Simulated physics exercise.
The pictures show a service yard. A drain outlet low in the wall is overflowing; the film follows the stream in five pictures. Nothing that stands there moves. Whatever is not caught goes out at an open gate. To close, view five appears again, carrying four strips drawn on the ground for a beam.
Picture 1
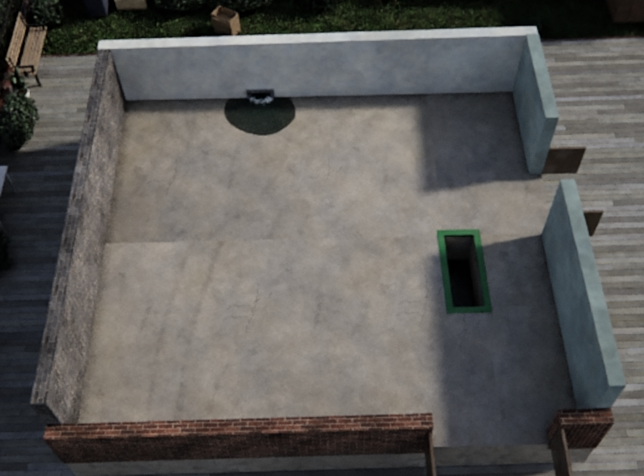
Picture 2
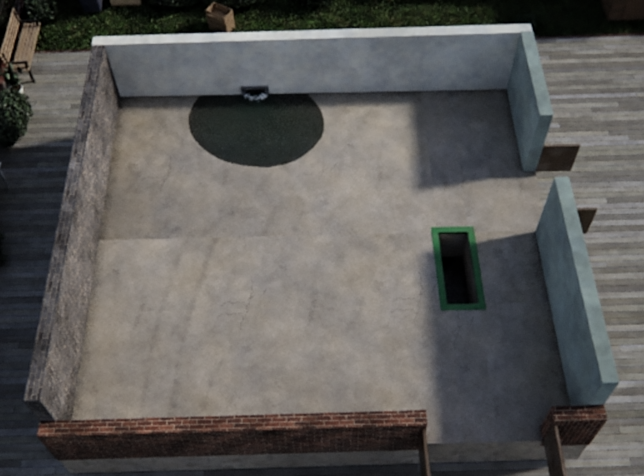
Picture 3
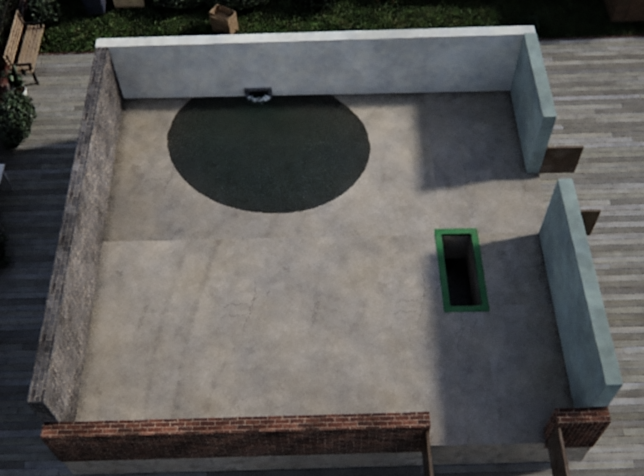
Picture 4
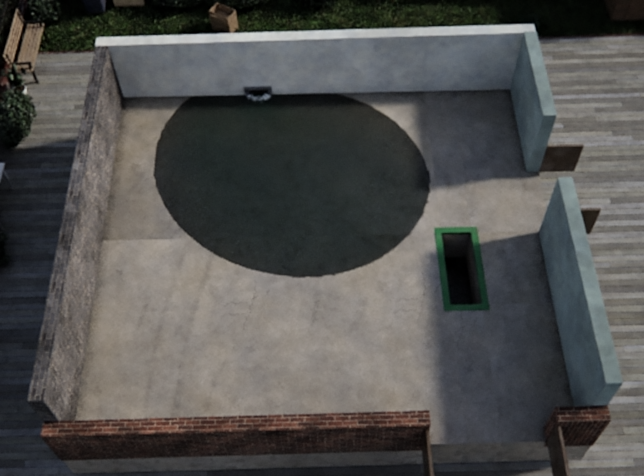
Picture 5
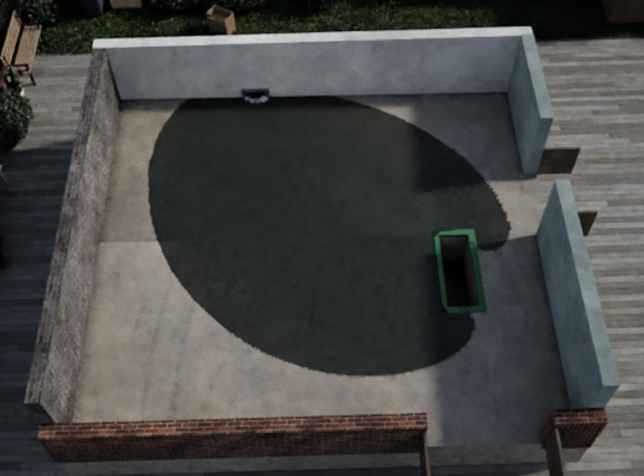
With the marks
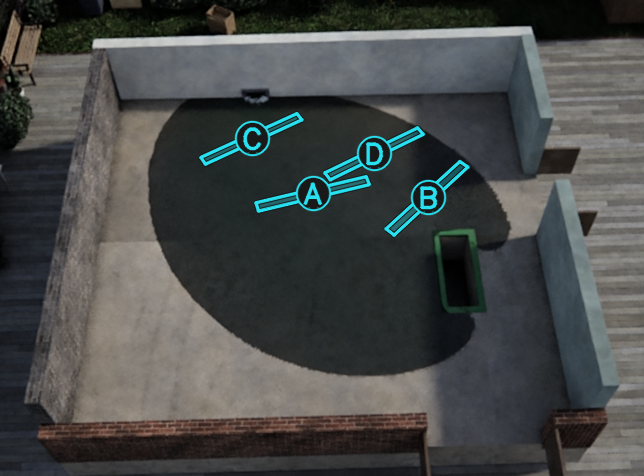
A dark wet patch spreads across the pale concrete floor of a walled service yard, seen from high above by a nearly still camera. It starts small beneath an outfall at the back wall, with a green-rimmed rectangular pit on the right, pale blue walls behind and beside it, and red brick in front. The patch widens steadily forward and rightward, covering much of the floor, surrounding most of the pit and running into it.
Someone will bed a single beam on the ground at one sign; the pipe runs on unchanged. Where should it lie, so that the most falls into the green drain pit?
Go for D.
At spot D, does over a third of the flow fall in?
No.
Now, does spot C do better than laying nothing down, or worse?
Spot C is worse.
On the marked copy, A from (257, 206) to (367, 180); B from (390, 231) to (463, 164); C from (203, 160) to (299, 116); D from (327, 176) to (420, 131).
With A, about 10 % of the stream goes into the green drain pit, about 89 % out by the gates.
With B, about 13 % of the stream goes into the green drain pit, about 86 % out by the gates.
With C, about 10 % of the stream goes into the green drain pit, about 89 % out by the gates.
With D, about 17 % of the stream goes into the green drain pit, about 82 % out by the gates.
